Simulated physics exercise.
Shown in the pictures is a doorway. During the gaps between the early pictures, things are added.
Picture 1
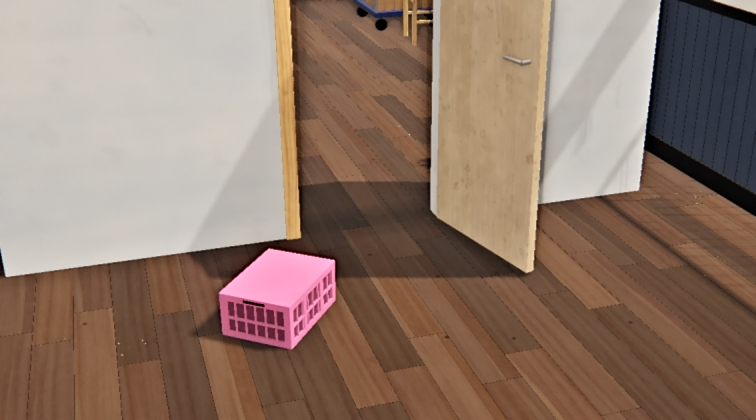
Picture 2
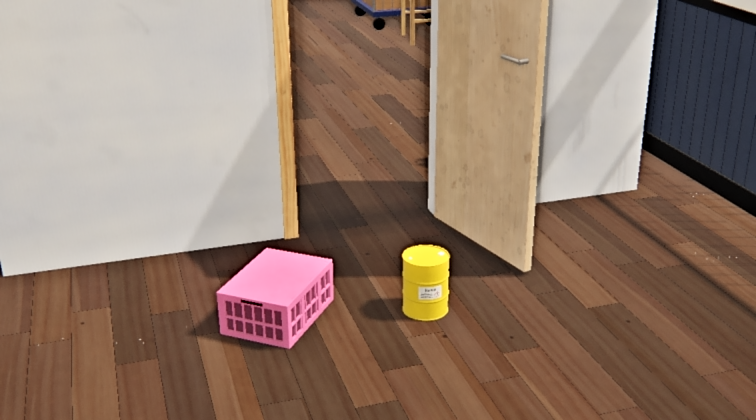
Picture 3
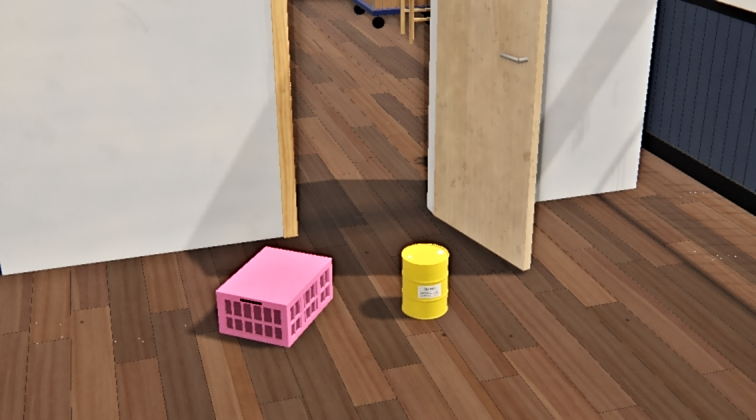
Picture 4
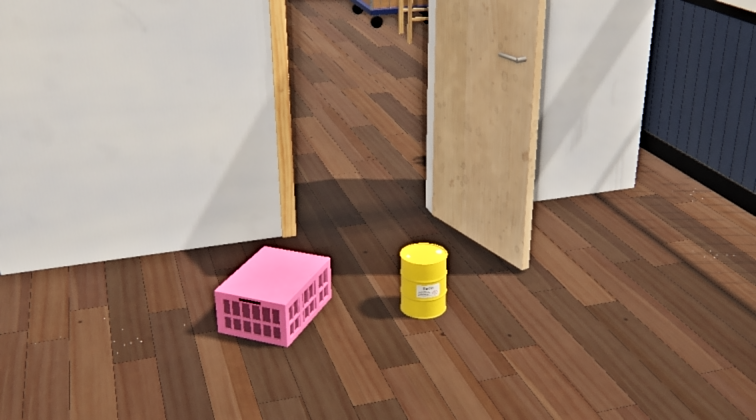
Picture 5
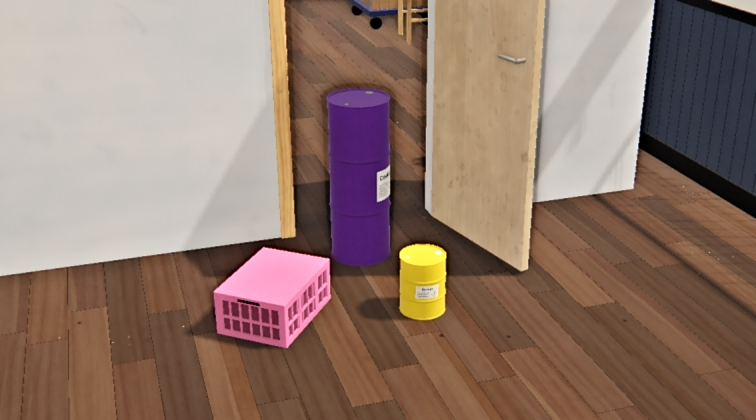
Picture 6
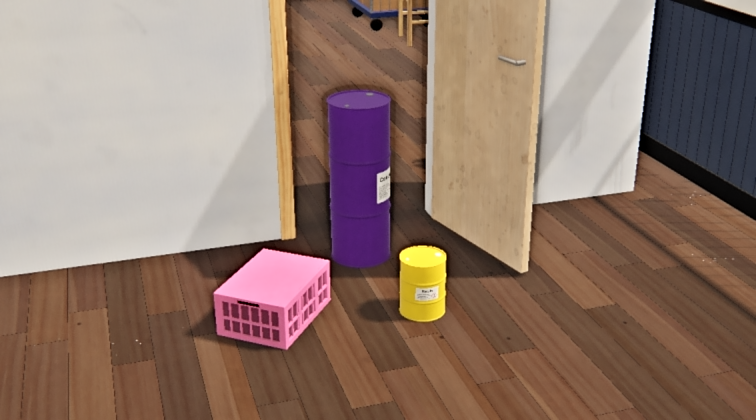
Open doorway with a pink crate on the wooden floor, a yellow canister appearing beside it, then a tall purple drum behind them.
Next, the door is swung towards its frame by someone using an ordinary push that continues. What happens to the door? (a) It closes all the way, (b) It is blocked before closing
Option b: It is blocked before closing.
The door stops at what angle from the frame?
Angle: About 45°.
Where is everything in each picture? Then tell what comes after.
Door wide open and still; pink crate (280, 297), in the first picture.
Door wide open and still; pink crate (278, 296); yellow canister (426, 282), in the second picture.
Door wide open and still; pink crate (277, 295); yellow canister (425, 281), in the third picture.
Door wide open and still; pink crate (275, 294); yellow canister (423, 281), in the fourth picture.
Door wide open and still; pink crate (275, 295); yellow canister (423, 282), in the fifth picture.
Door wide open and still; purple drum (360, 180); pink crate (274, 297), in the sixth picture.
Then, 0.40 s later than the last frame, door at 90°.
Then, 0.70 s later than the last frame, door at 63°.
Then, 0.90 s later than the last frame, door at 46°.
When it is over, door at 44°; all 3 as before. End places, in pixels of the last picture, purple drum near (355, 178).
